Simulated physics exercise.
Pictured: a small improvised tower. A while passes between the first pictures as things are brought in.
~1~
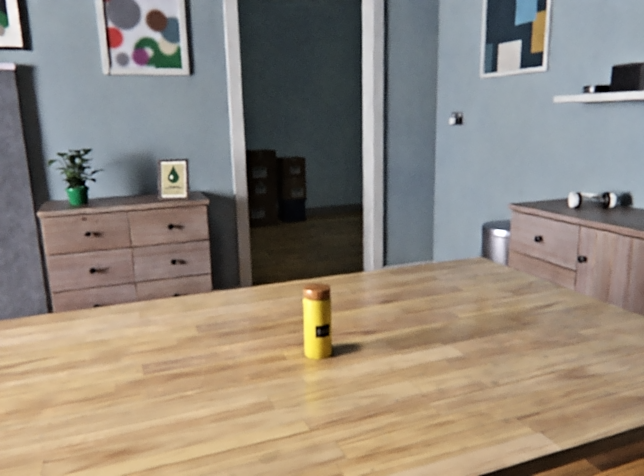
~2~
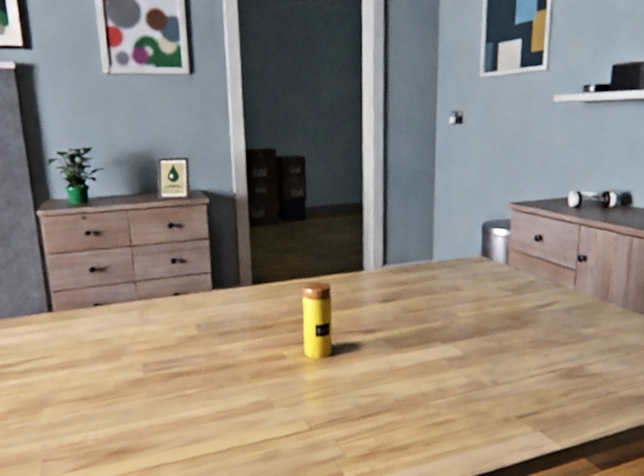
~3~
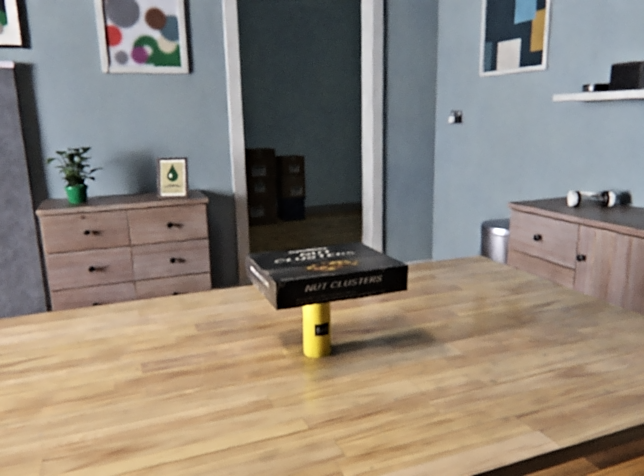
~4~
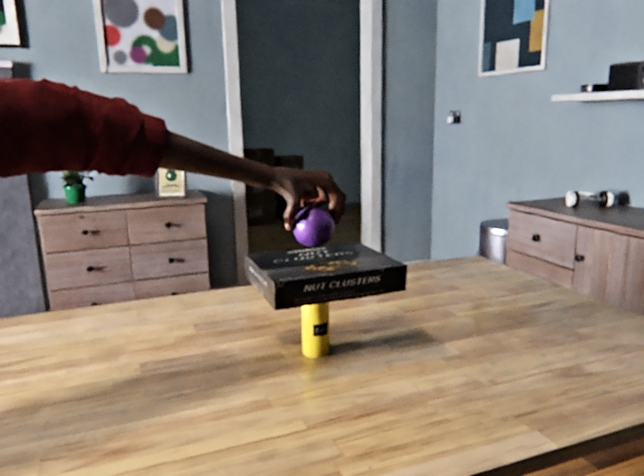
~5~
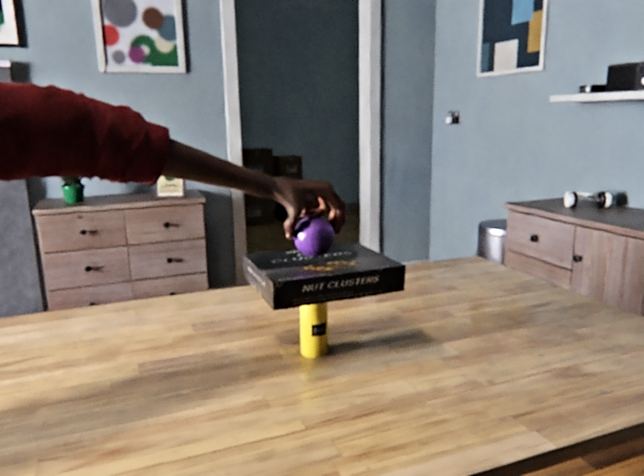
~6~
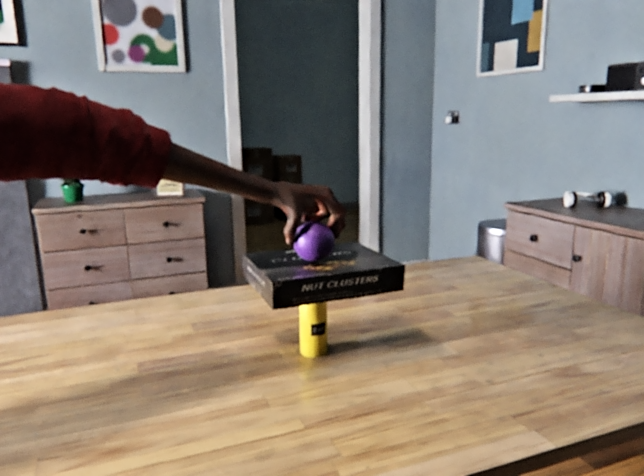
A room with blue-grey walls and wooden drawers is seen from a fixed, slightly raised view across a pale wooden table. A yellow cylinder with a brown top stands alone near the middle, until a flat black box marked "Nut Clusters" appears lying across its top. A red-sleeved arm reaches in from the left, holding a round purple onion above the box, and lowers it slightly onto the lid, fingers still gripping it.
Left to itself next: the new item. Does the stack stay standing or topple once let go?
It stays standing.
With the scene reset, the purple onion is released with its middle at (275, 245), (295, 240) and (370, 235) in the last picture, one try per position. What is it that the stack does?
Try one: Stable; try two: Stable; try three: Collapse.
Then, 0.20 s later than the last frame, all is still.
Then, 0.50 s later than the last frame, purple onion resting near (314, 242).
When it is over, all 3 as before. End places, in pixels of the last picture, purple onion near (315, 242). The stack keeps its balance.
